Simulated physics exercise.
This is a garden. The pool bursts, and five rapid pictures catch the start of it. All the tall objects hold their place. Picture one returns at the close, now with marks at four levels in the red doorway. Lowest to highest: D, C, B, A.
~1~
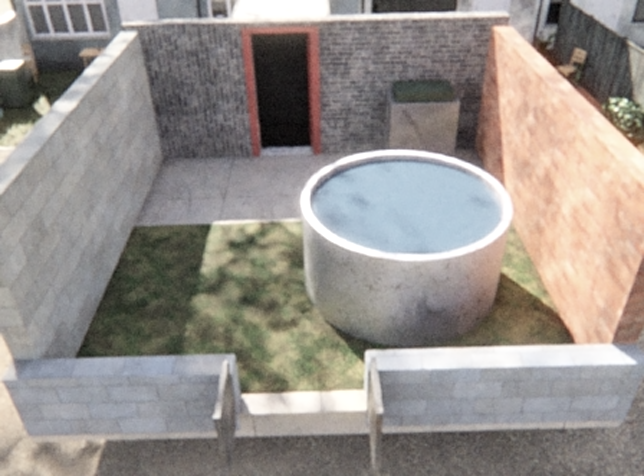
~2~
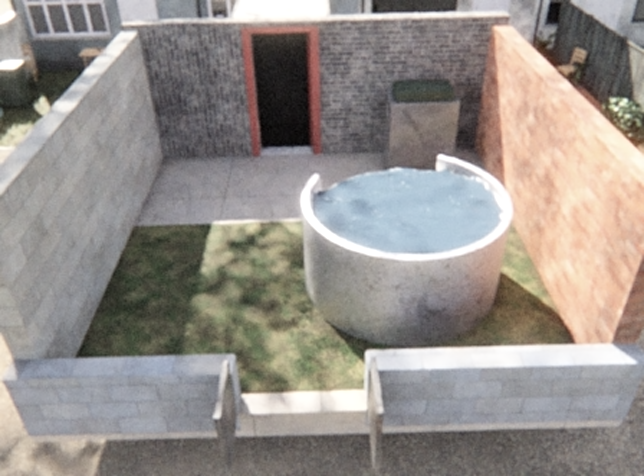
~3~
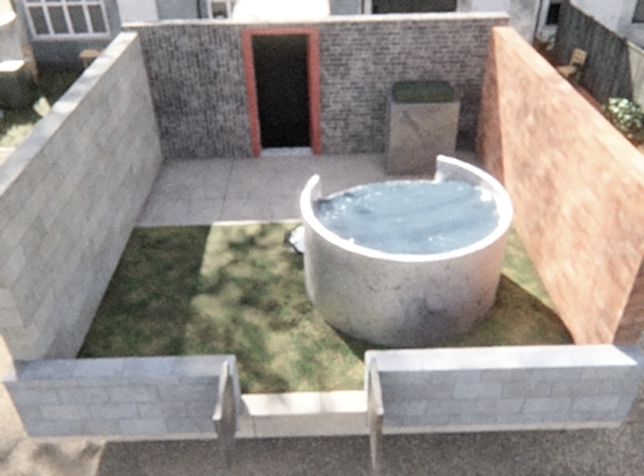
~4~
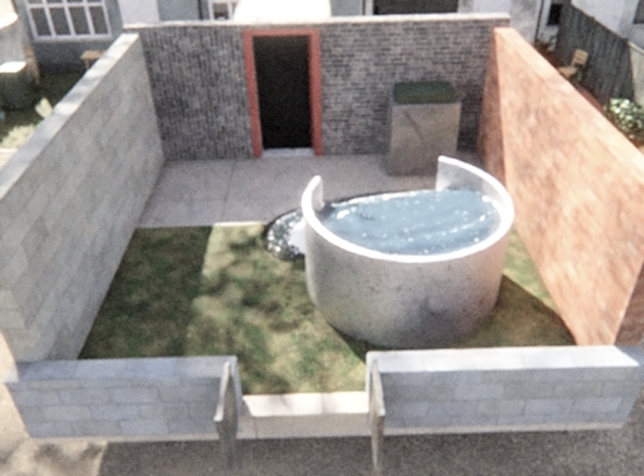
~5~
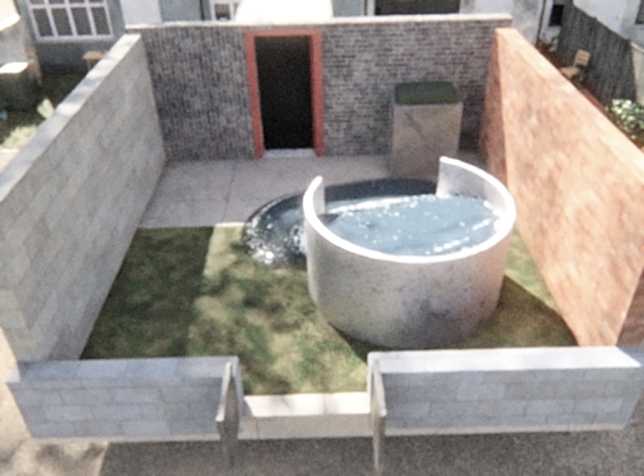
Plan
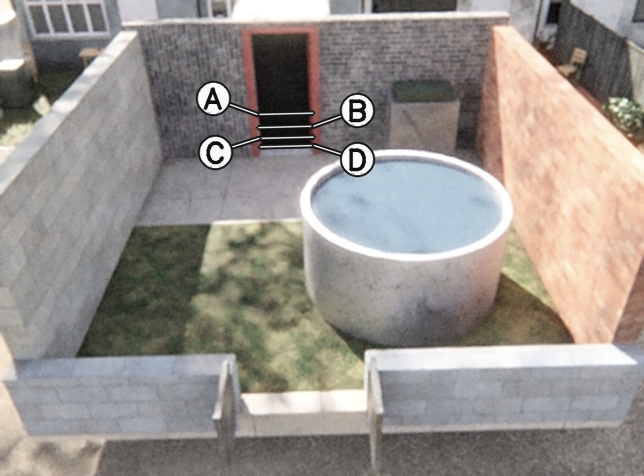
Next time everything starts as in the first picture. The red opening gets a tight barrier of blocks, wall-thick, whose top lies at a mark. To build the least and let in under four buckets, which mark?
It is B.
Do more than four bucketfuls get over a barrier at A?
No, that is safe.
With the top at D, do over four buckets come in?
Yes, that goes wrong.
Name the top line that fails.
The answer is C.
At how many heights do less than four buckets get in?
Two of the four.
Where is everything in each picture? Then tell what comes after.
In the first picture, water in the pool at rest, its middle at (405, 204); foot of the red doorway at (287, 155); open gate at (300, 348).
In the second picture, water covers 2 % of the ground, its front hidden from here.
In the third picture, water covers 6 % of the ground, its front hidden from here.
In the fourth picture, 12 % of the ground under water, visible out to (272, 226).
In the fifth picture, 21 % of the ground under water, visible out to (247, 233).
In white, A at (285, 113); B at (285, 126); C at (286, 137); D at (287, 146); from the bottom up D, C, B, A.
If A is chosen, nothing gets over.
If B is chosen, a splash gets over, under a bucket.
If C is chosen, about 9 bucketfuls get in.
If D is chosen, dozens of bucketfuls pour in.
